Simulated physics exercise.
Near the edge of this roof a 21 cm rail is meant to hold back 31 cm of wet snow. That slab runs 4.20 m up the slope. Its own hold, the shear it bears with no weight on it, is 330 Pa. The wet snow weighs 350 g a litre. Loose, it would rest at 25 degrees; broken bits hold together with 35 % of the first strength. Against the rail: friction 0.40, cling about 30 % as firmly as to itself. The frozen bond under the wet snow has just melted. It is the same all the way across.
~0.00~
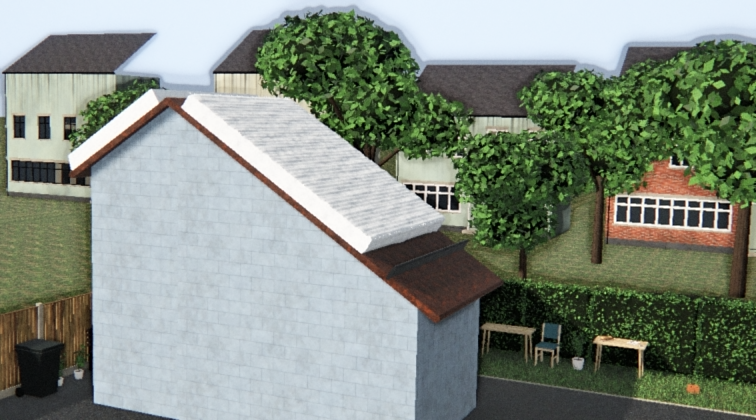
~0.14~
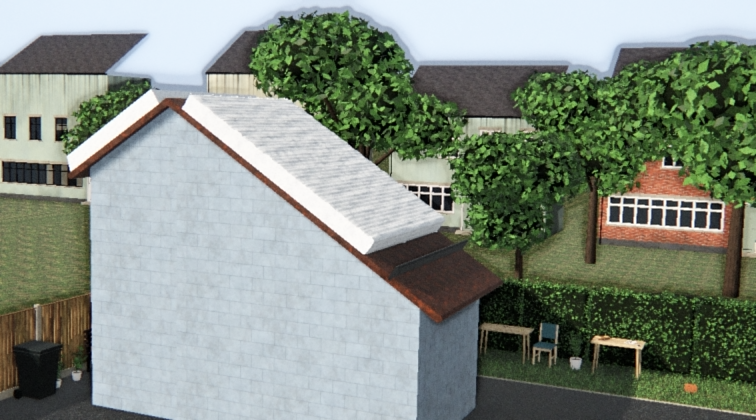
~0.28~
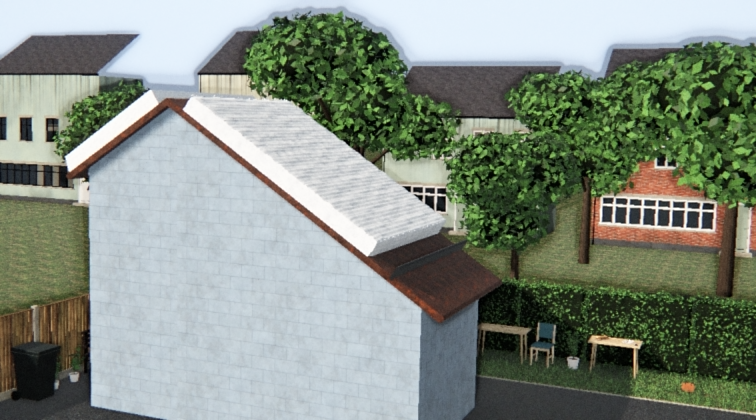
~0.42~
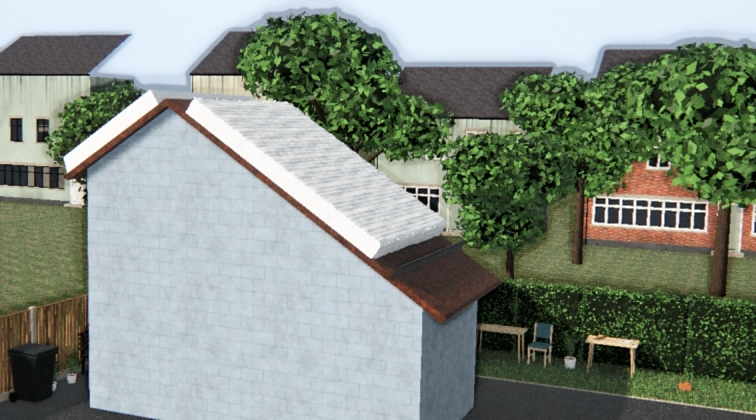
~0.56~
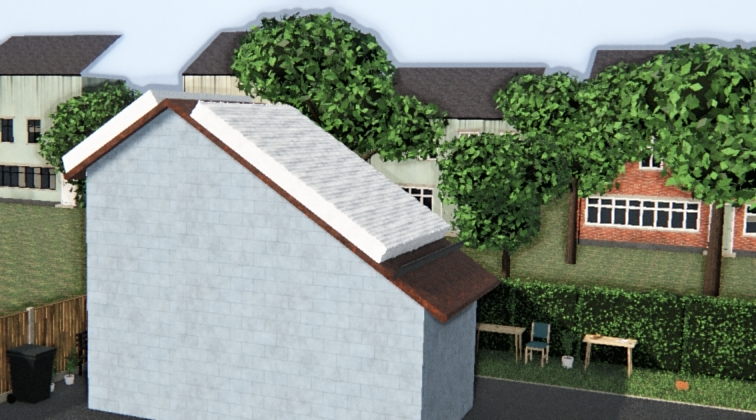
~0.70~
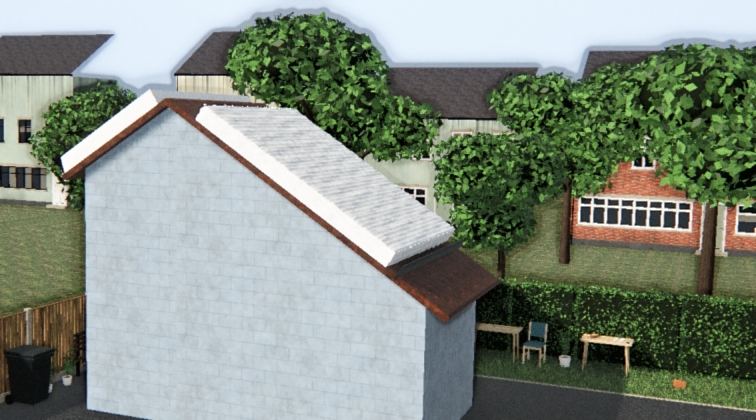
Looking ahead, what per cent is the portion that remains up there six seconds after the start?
Expect roughly 50 %.
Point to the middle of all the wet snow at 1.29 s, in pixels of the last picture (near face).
At about (326, 208).
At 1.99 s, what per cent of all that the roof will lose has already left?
About 20 %.
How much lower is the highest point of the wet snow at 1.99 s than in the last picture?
Roughly 0.9 m.
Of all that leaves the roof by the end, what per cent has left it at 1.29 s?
About 0 %.
After 1.29 s, 100 % of the snow is on the roof.
After 1.99 s, 92 % of the snow is on the roof.
After 2.70 s, 74 % of the snow is on the roof.
After 3.40 s, 61 % of the snow is on the roof.
After 6.00 s, 50 % of the snow is on the roof.
